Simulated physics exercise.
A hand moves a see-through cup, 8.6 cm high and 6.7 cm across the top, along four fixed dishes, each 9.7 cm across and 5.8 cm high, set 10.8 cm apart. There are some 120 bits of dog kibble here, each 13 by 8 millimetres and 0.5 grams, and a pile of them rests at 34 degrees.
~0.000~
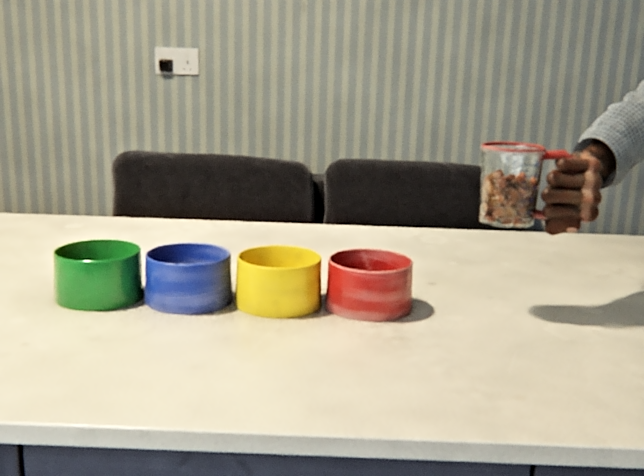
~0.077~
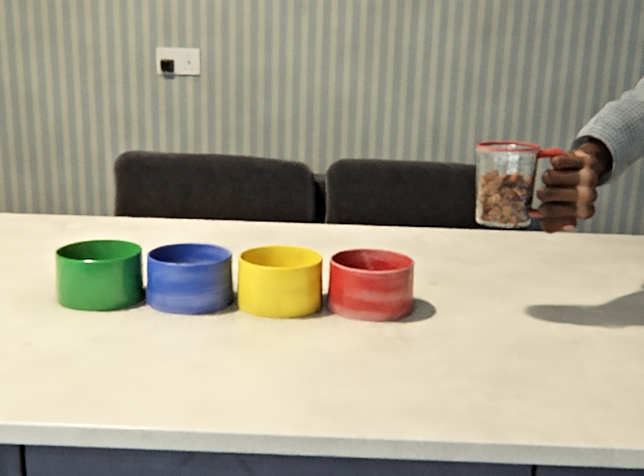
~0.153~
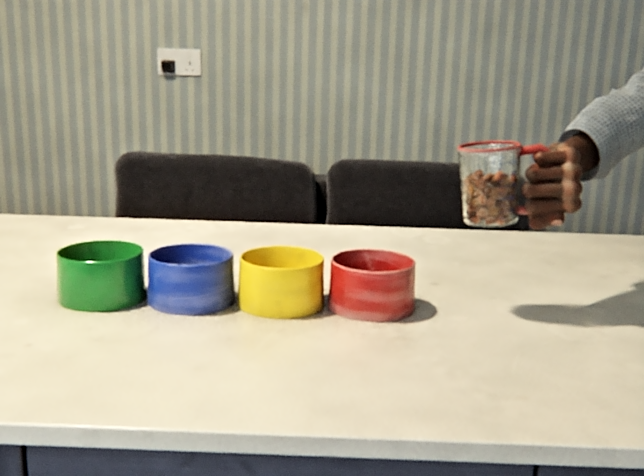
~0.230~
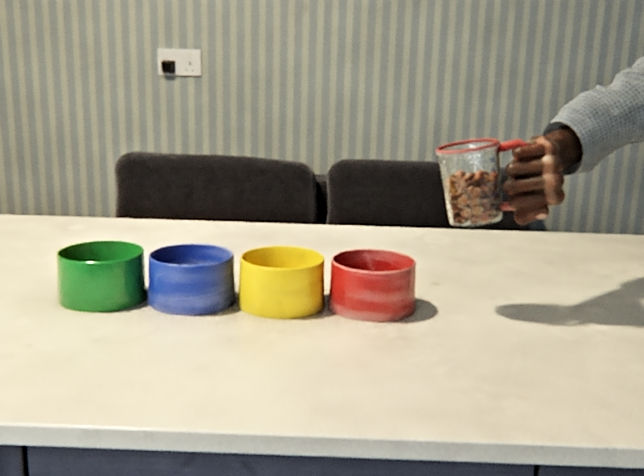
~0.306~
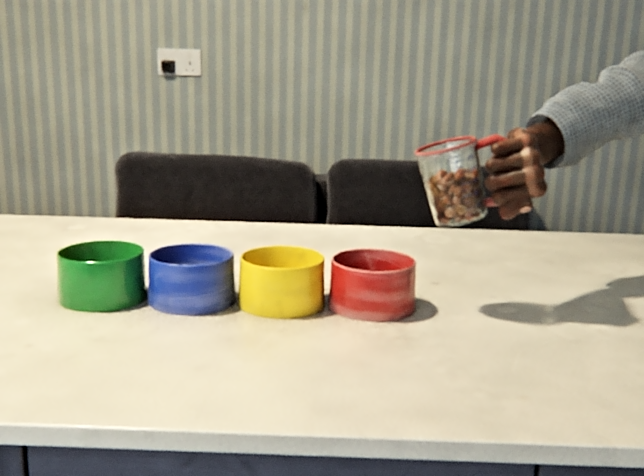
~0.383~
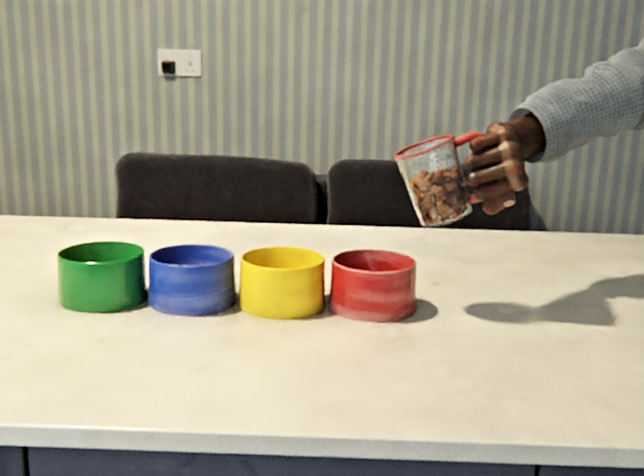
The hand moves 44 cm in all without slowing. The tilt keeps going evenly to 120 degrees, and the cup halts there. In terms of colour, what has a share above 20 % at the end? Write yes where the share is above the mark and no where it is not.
Red: No, blue: No, green: Yes, yellow: No, counter: No.
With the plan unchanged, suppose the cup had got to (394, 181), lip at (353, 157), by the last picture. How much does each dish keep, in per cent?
Per cent kept: Red 0, blue 0, green 100, yellow 0.
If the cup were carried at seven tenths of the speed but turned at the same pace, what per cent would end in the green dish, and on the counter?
In that case green 50; counter 10.
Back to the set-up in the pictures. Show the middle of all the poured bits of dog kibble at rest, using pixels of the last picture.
Resting centre estimate: Around (95, 284).
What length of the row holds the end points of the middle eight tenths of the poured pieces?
5 centimetres.
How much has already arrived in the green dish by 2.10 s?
By that moment, around 90 percent has got there.
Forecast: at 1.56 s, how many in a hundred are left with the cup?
Close to 100 % of the load.
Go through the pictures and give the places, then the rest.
In the first frame, cup at (510, 185), tilt 0 degrees, lip at (484, 146), moved 0.0 cm; middle of the pieces at (513, 199); red dish at (371, 260); yellow dish at (279, 257); blue dish at (189, 254); green dish at (98, 250).
In the second frame, cup at (505, 184), tilt 2 degrees, lip at (478, 147), moved 0.7 cm; middle of the pieces at (509, 199).
In the third frame, cup at (490, 184), tilt 6 degrees, lip at (459, 149), moved 2.6 cm; middle of the pieces at (495, 198).
In the fourth frame, cup at (472, 183), tilt 11 degrees, lip at (438, 151), moved 4.7 cm; middle of the pieces at (478, 197).
In the fifth frame, cup at (453, 182), tilt 16 degrees, lip at (417, 153), moved 6.8 cm; middle of the pieces at (461, 195).
In the sixth frame, cup at (435, 182), tilt 21 degrees, lip at (396, 157), moved 8.9 cm; middle of the pieces at (444, 194); red dish at (374, 261); yellow dish at (283, 258); blue dish at (192, 255); green dish at (102, 252). The cup turns about 65 degrees a second and travels 28 cm a second.
After 1.09 s, tilt 68 degrees; cup holds 100 %.
After 1.56 s, tilt 98 degrees; cup holds 100 %.
Then, at 2.10 s, tilt 120 degrees; cup holds 10 %, green 90 %.
By 2.7 s all is still; red 0 %, blue 0 %, green 100 %, yellow 0 %, counter 0 %.
